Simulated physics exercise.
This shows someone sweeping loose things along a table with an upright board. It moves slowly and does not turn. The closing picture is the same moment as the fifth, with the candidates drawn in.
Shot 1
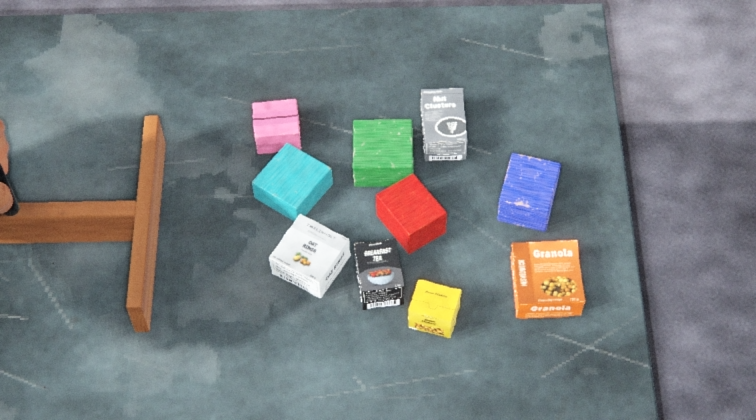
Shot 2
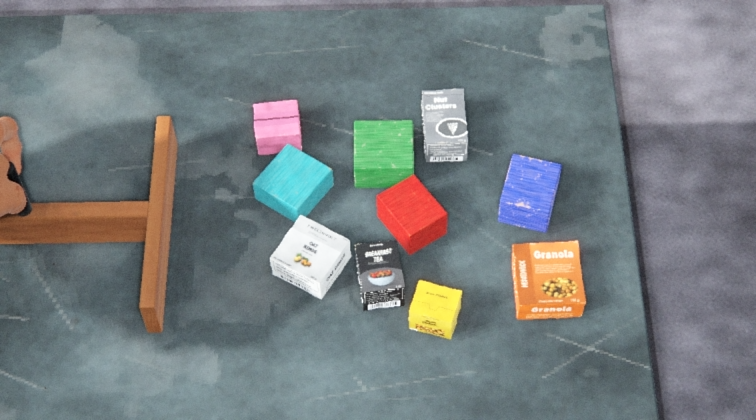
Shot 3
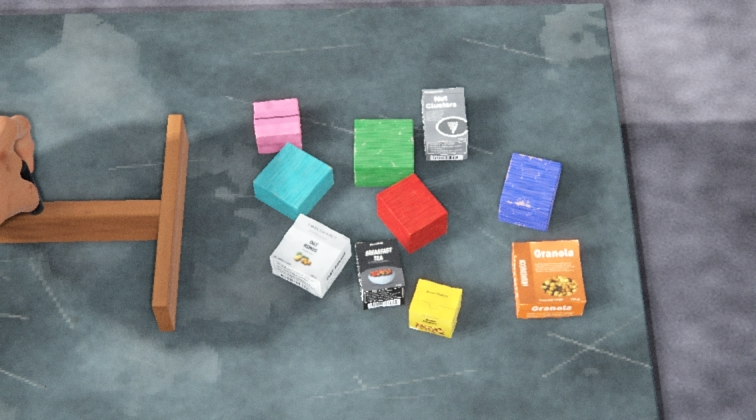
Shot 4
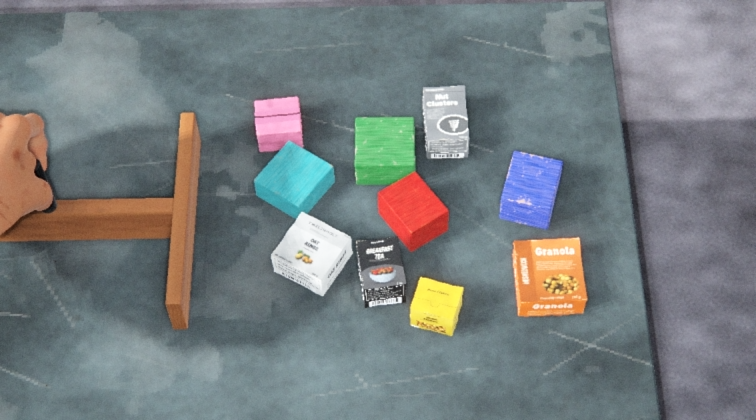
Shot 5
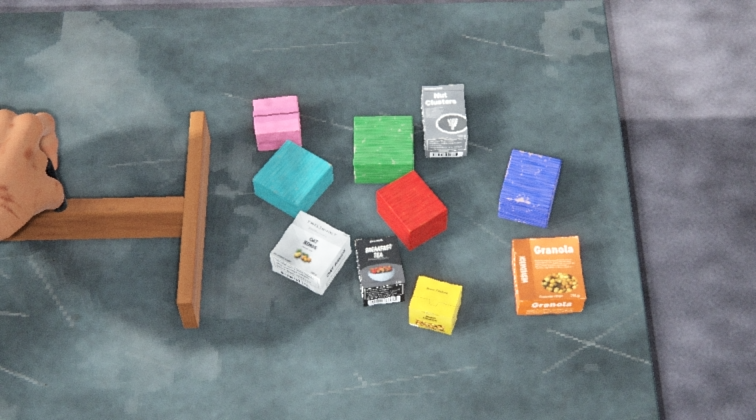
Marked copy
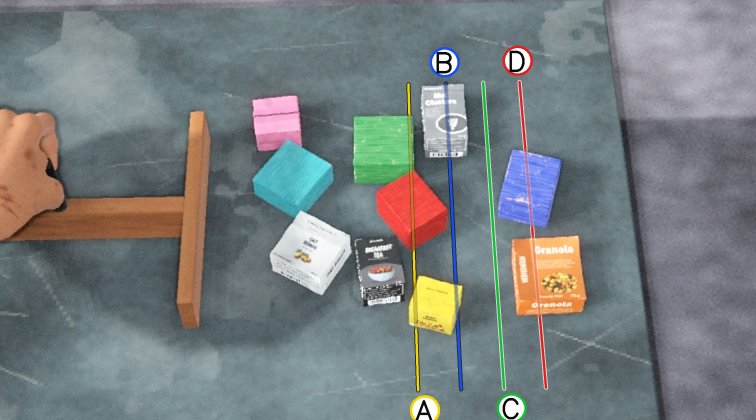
On a dark, scratched tabletop, a hand slowly slid an upright wooden board to the right, toward a group of colourful blocks and packets, which stayed where they were.
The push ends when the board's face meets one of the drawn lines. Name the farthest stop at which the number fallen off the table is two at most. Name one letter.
D is the last line within the limit.
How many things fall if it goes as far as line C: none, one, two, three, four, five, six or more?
By then, none.
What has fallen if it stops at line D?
The blue block.
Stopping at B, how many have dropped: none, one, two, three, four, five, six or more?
The count is none.
On the marked copy, A at (413, 227); B at (453, 226); C at (493, 225); D at (532, 224).
Taking D. A third of the way, board (313, 200); yellow packet (443, 309); pink box (326, 111).
Two thirds of the way, board (435, 198); blue block (579, 187); orange packet (553, 277).
When it is over, board (529, 196); blue block over the edge; orange packet (632, 278); one fallen.
As for the rest, A is within the limit but short; B is within the limit but short; C is within the limit but short.
